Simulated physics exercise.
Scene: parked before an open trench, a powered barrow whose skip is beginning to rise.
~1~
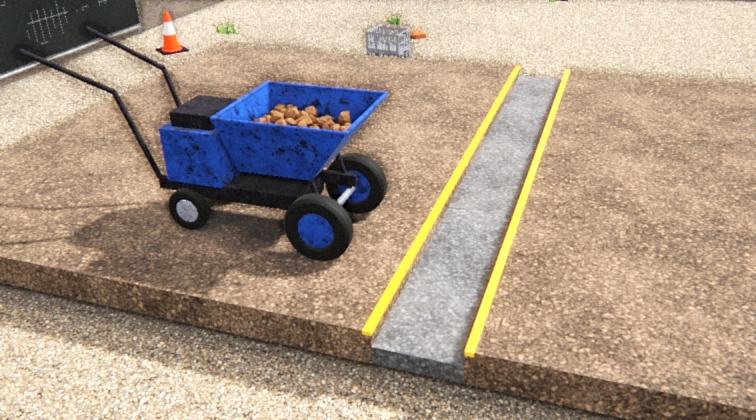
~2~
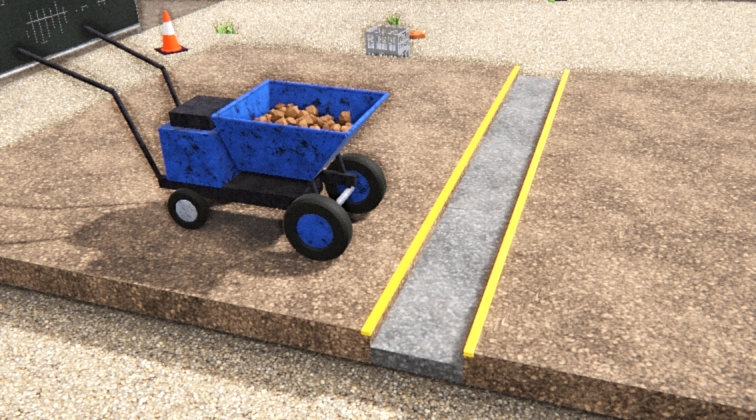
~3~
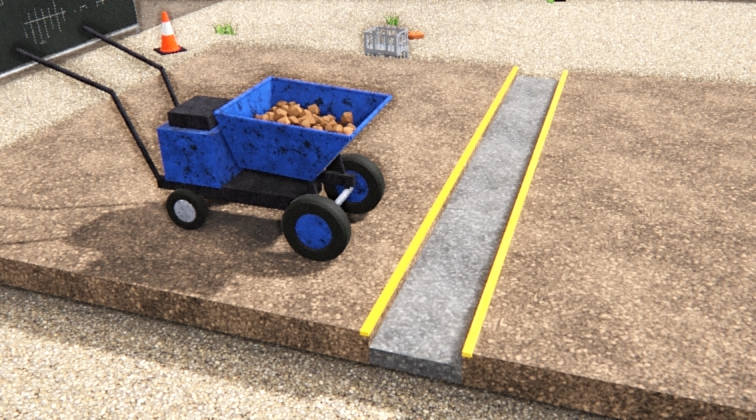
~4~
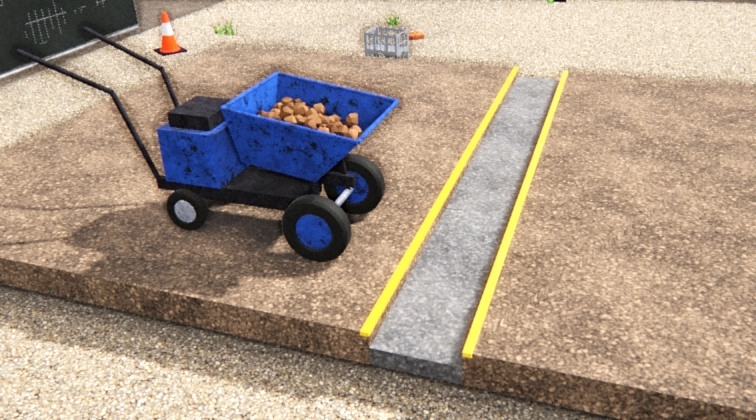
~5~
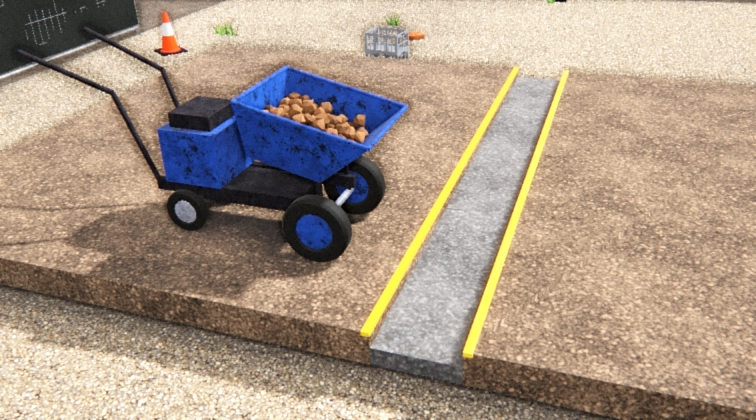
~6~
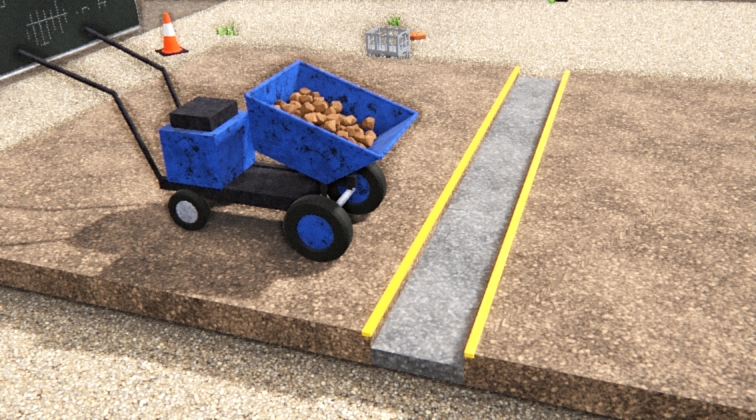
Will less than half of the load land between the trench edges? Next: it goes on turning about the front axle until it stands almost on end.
The trench will most likely get the bulk of it.
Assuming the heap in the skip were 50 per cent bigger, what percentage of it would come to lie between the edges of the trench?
70 in a hundred, roughly.
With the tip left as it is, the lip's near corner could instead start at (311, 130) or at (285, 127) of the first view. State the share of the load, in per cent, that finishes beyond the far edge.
Result: Try 1 = 0 %, try 2 = 0 %.
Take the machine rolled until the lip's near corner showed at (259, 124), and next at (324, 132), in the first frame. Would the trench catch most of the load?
One after the other: The lesser share and the greater share.
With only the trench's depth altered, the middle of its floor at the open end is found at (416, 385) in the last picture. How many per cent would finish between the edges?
It comes to 100 per cent or so.
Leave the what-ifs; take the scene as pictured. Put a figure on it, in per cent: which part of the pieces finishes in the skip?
Some 10 per cent.
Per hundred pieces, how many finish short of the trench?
I'd say around 0 per cent of the load.
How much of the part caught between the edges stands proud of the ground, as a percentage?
35 per cent or so.
Soon after the last picture, skip tipped steeply; all in the skip.
A little later, skip tipped right over; about two thirds in the skip; about a third in or heaped over the trench; a stray few falling.
Later still, skip tipped right over; a small part in the skip; most in or heaped over the trench; a stray few beyond it.
At rest, skip tipped right over; a small part in the skip; most in or heaped over the trench; a stray few beyond it.
